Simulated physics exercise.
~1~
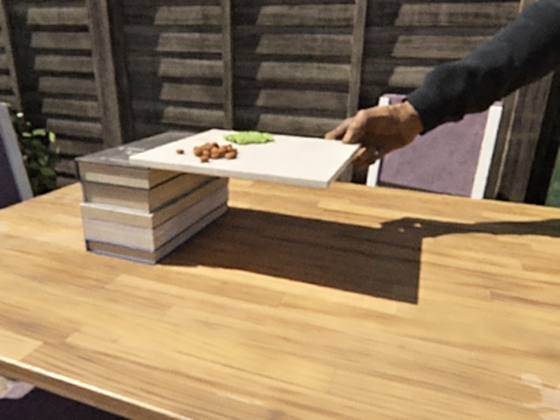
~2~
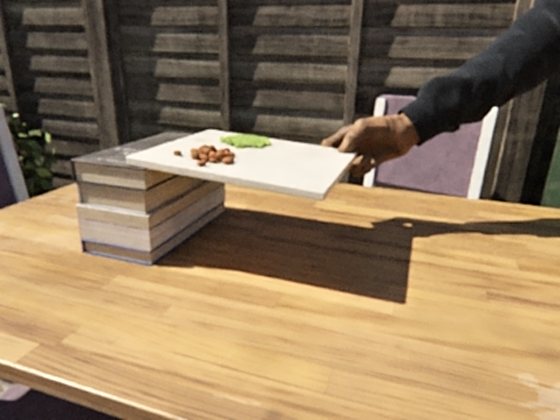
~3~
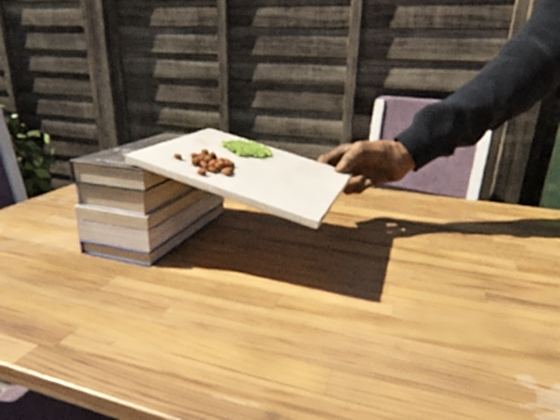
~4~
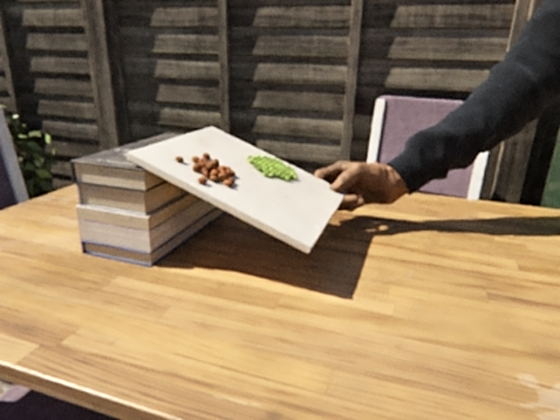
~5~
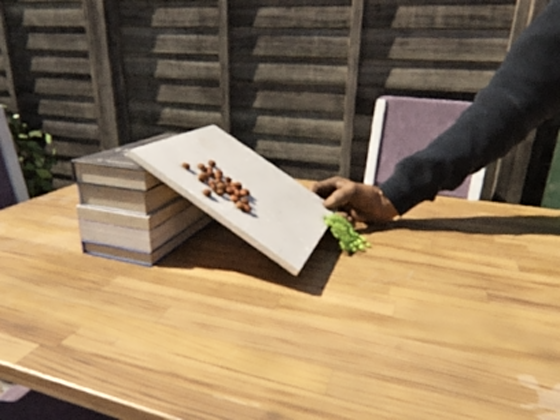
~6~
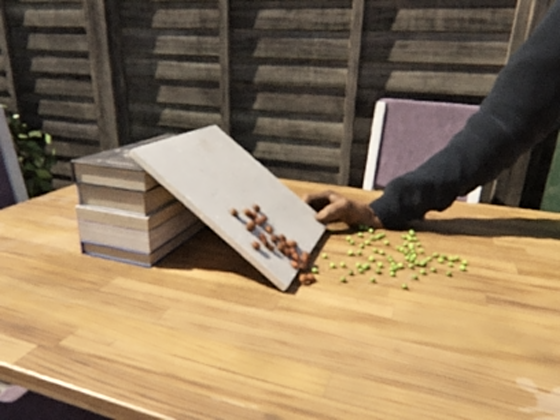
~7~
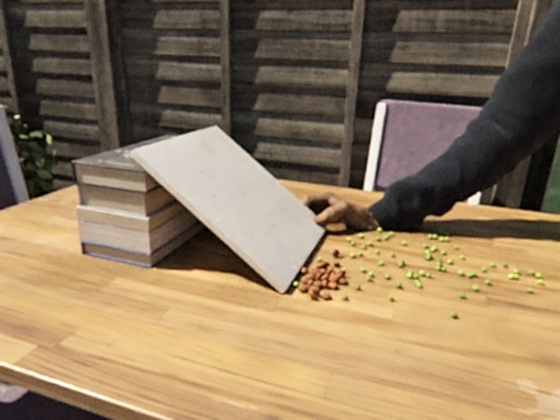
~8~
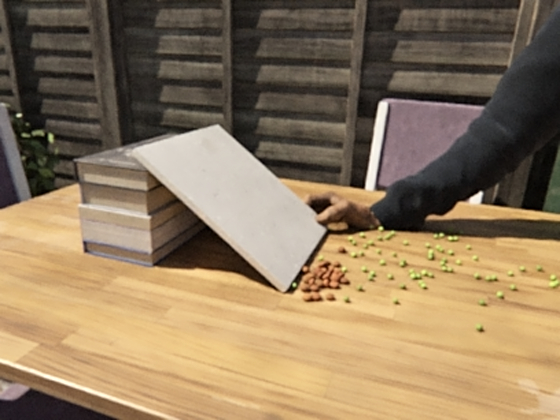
Green peas and then reddish-brown nuts slide off a white board a hand tilts, peas scattering farther.
